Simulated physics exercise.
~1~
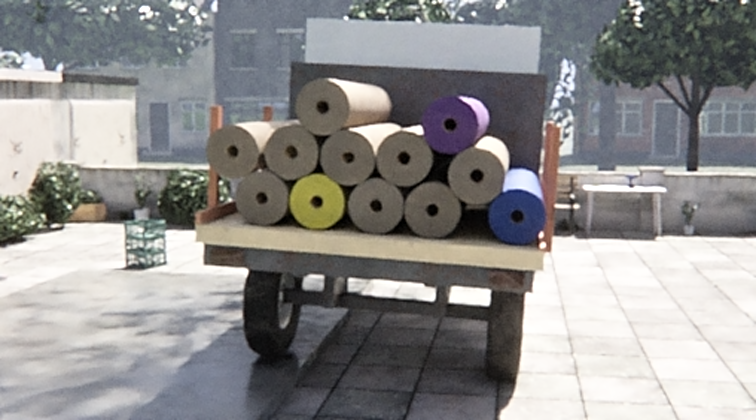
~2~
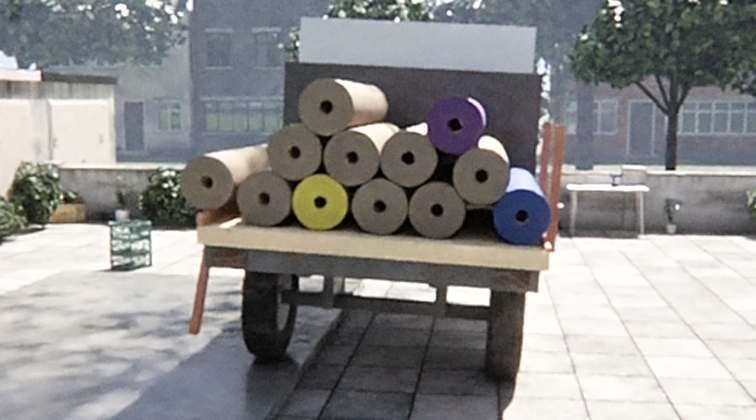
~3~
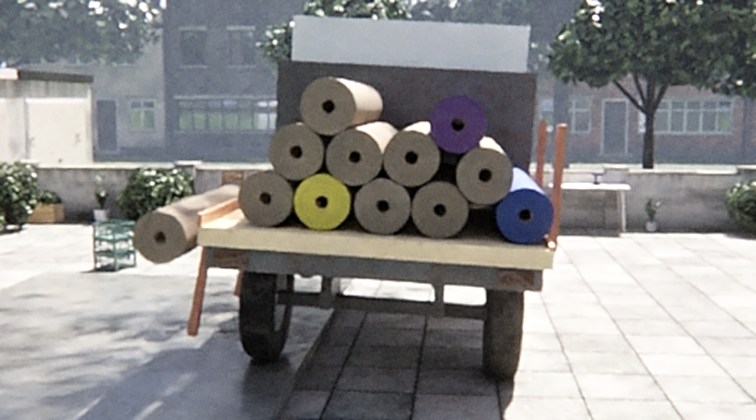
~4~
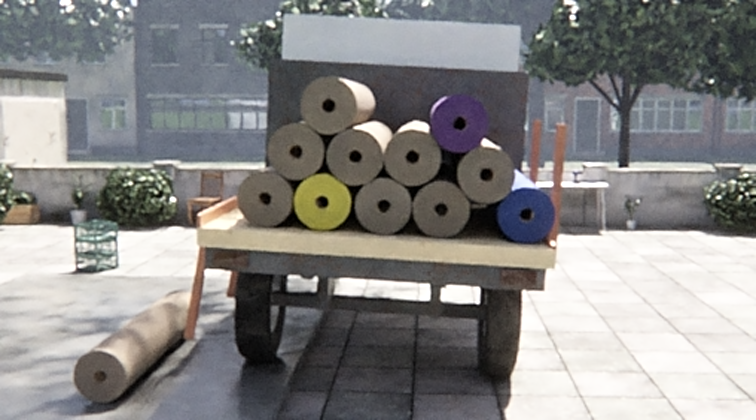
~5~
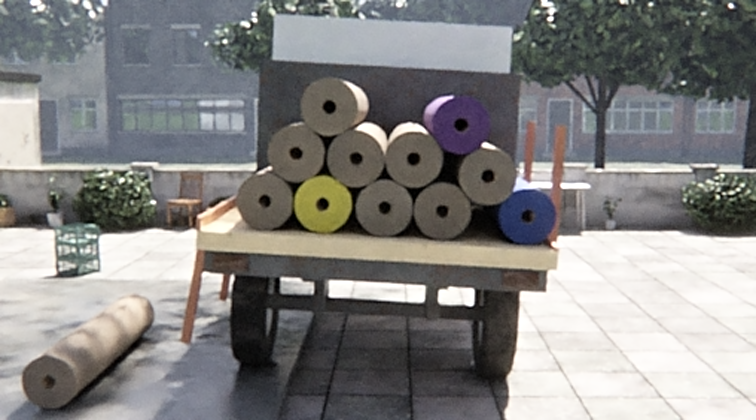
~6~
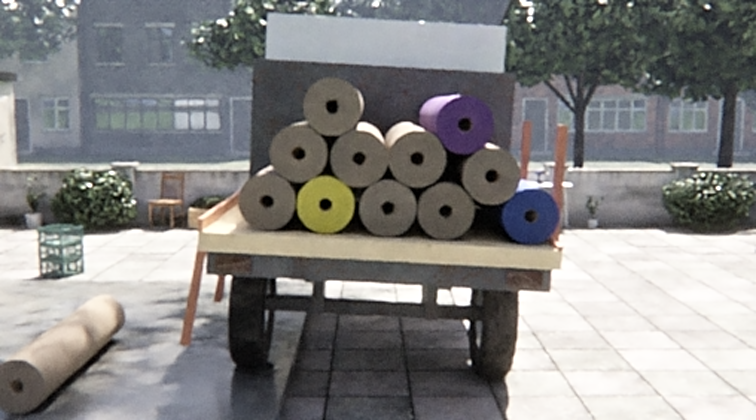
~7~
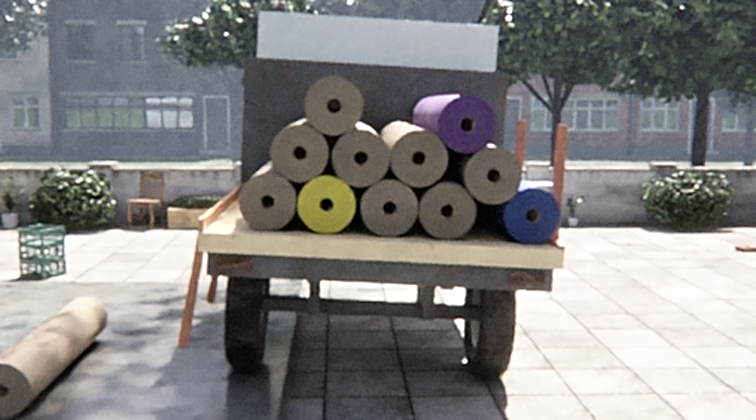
In a paved yard, left posts drop on a flatbed lorry and one brown roll falls to the ground, the rest staying stacked.
